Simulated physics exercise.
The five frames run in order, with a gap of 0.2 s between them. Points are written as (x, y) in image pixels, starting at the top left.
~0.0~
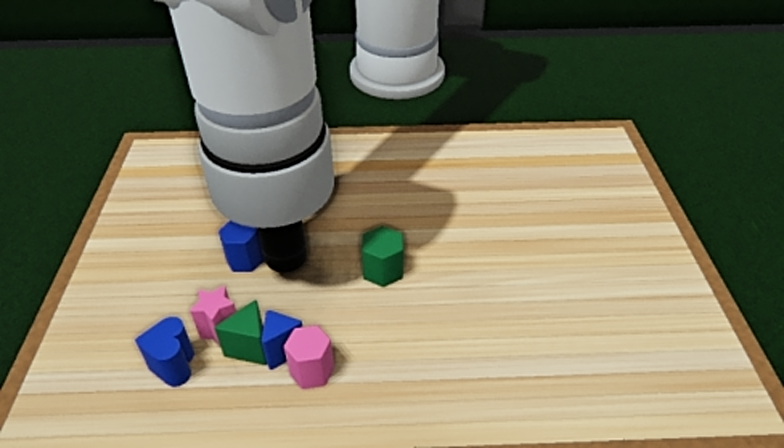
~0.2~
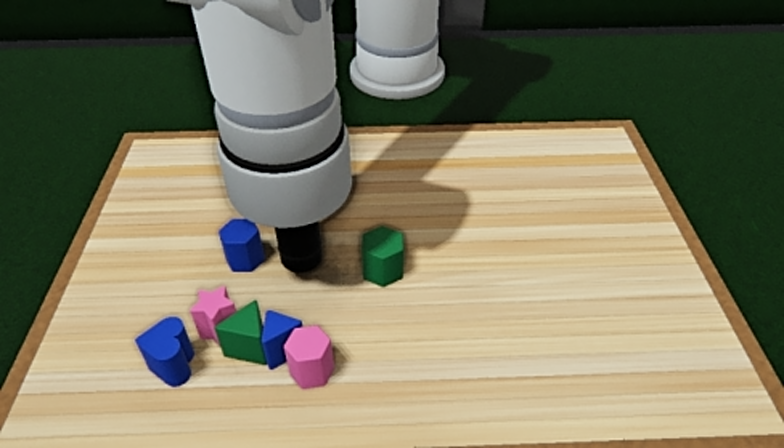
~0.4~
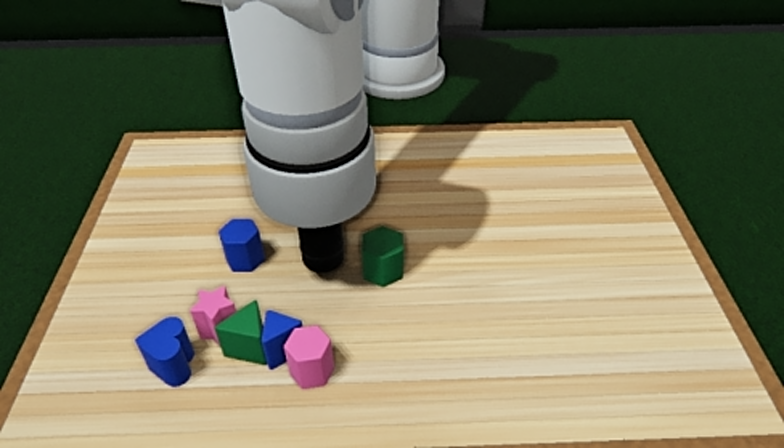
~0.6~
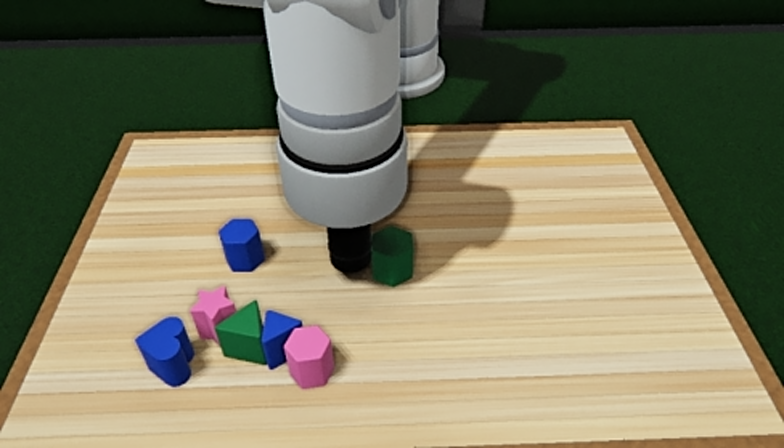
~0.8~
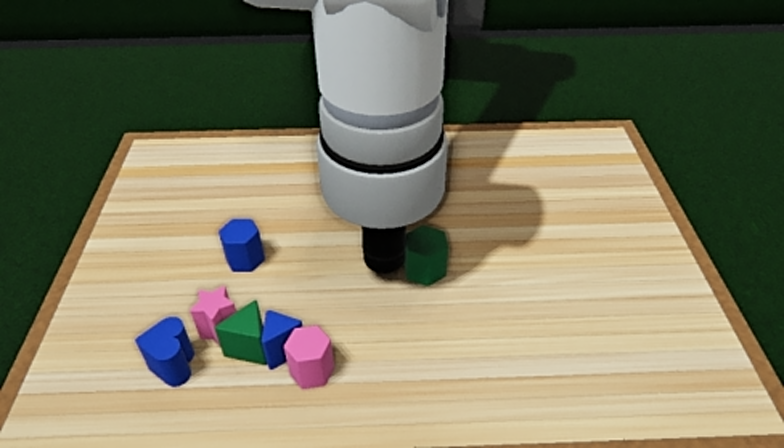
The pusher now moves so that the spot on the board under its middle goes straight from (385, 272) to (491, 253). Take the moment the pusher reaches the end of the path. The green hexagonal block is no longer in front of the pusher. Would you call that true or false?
That claim is false.
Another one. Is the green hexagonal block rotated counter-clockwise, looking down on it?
No, that is not how it ends up.
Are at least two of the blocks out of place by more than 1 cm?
That would be a no.
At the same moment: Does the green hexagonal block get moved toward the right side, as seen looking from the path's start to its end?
That would be a yes.
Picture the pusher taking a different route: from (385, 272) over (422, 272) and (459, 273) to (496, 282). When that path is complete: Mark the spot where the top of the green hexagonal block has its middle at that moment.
Its top middle will sit at (539, 240).
On the path given first. One third of the way, pusher (423, 252); green hexagonal block (467, 236), turned 15° clockwise.
Two thirds of the way, pusher (459, 246); green hexagonal block (504, 233), turned 25° clockwise.
At the end, pusher (493, 241); green hexagonal block (539, 231), turned 35° clockwise.
